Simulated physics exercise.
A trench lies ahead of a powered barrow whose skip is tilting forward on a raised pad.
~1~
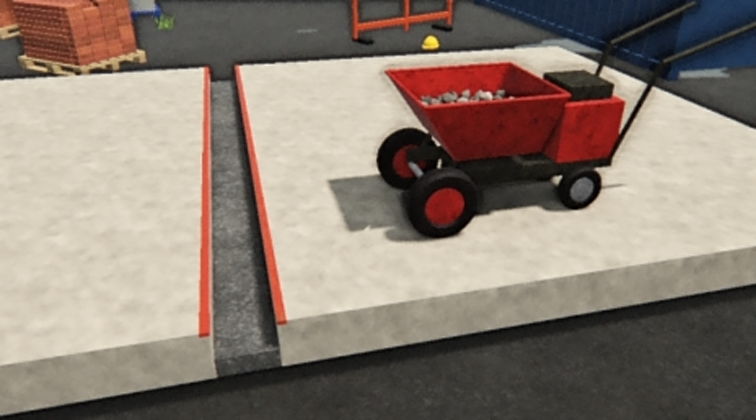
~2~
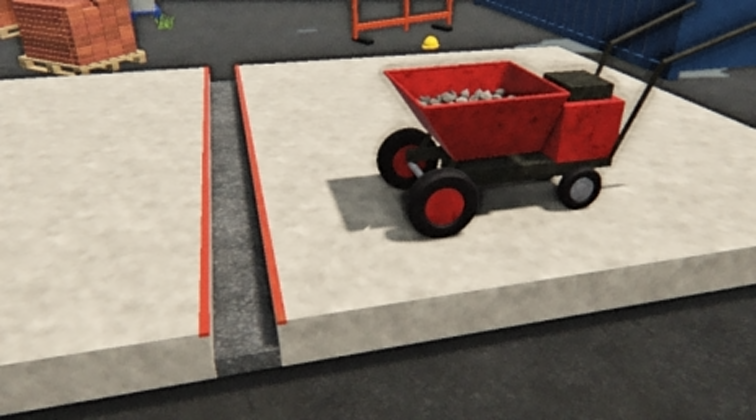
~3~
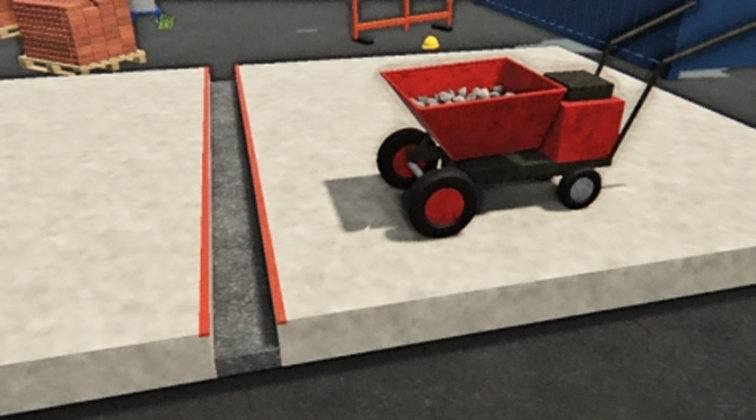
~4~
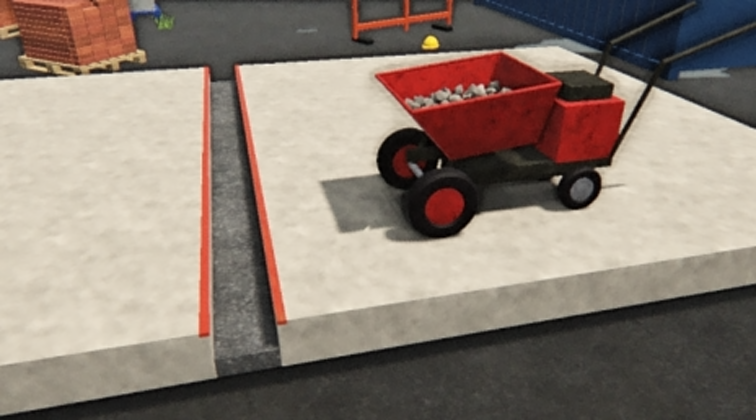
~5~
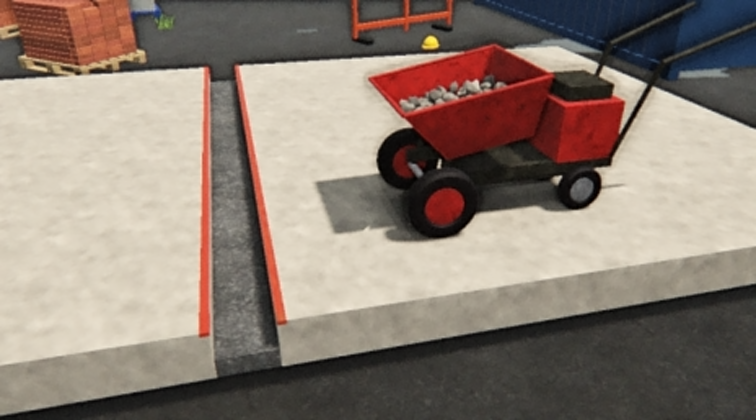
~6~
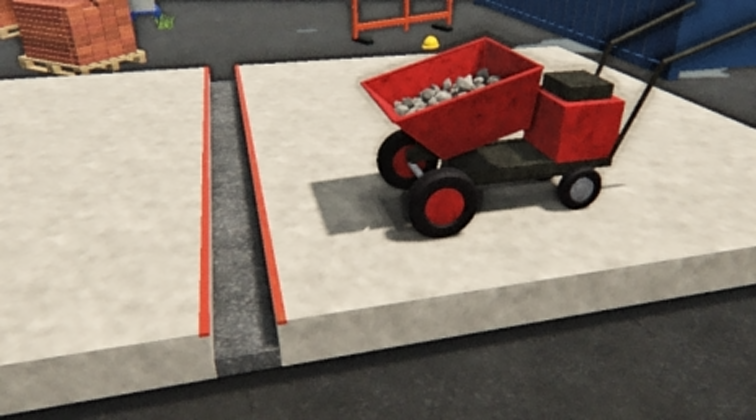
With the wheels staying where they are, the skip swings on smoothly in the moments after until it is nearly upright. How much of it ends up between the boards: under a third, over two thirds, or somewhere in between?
Under a third.
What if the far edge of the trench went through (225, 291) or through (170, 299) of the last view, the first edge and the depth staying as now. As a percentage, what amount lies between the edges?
Result, try 1: 20 in a hundred; try 2: 20 in a hundred.
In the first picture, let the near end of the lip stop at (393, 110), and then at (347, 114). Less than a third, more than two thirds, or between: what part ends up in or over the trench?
Well, for the first stop the answer is one to two thirds, and for the second it is more than two thirds.
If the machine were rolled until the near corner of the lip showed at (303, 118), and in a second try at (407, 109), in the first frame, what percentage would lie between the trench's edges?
About 50 per cent, then about 40 per cent.
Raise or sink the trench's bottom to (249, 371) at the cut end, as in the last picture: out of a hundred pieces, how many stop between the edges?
Estimated share: Approx. 20 per cent.
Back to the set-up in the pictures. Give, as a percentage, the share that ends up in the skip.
Roughly 15 percent.
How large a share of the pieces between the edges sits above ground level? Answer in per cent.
Roughly 0 %.
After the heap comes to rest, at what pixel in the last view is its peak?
Roughly at (306, 208).
Soon after the last picture, skip tipped steeply; all in the skip.
A little later, skip tipped right over; nearly all in the skip; a small part short of the trench.
Later still, skip tipped right over; about a quarter in the skip; about half short of the trench; about a quarter in or heaped over the trench.
By the end, skip tipped right over; a small part in the skip; about two thirds short of the trench; about a quarter in or heaped over the trench; none beyond it.
